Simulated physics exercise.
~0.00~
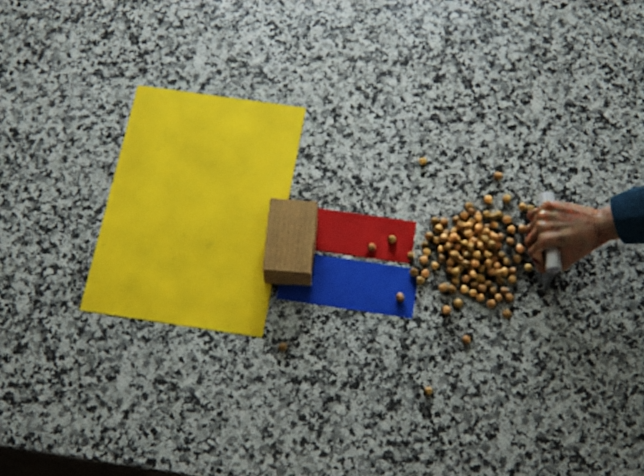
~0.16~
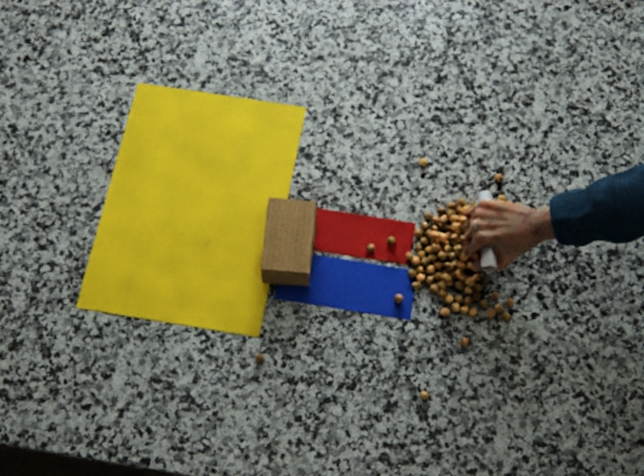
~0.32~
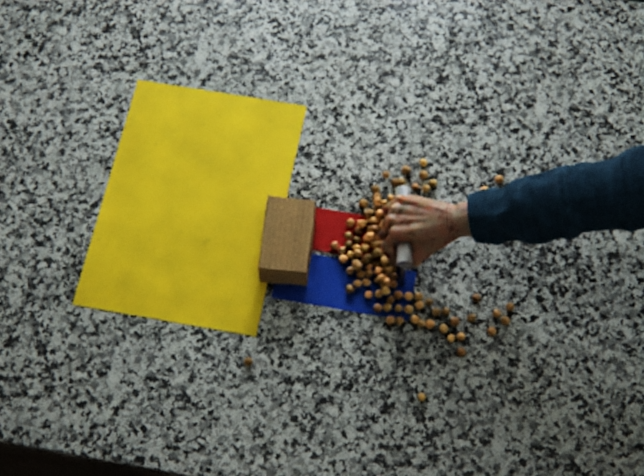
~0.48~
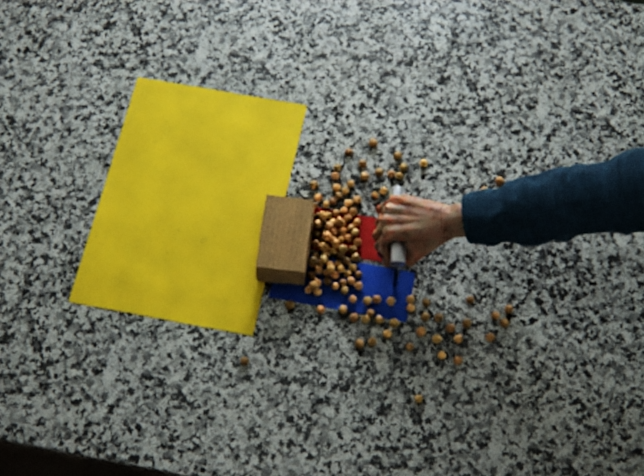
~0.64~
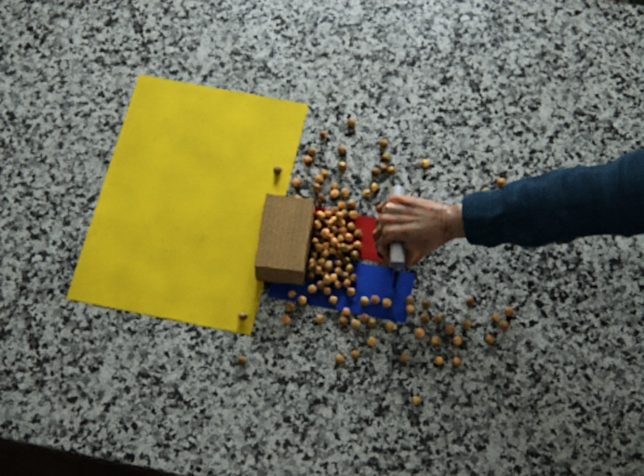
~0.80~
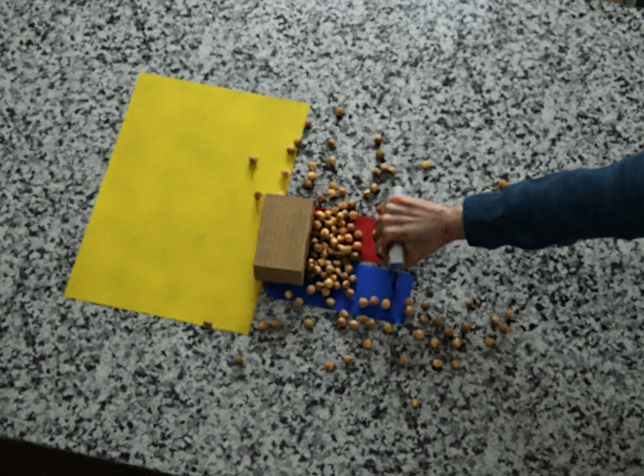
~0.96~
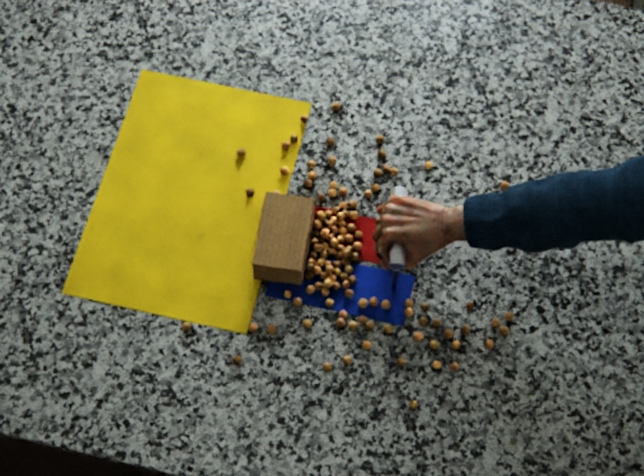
On a speckled stone surface, a hand with a scraper pushes a pile of wooden beads leftwards over red and blue mats until they bunch against a wooden block and stop, many scattered off the mats and a few on the yellow mat.
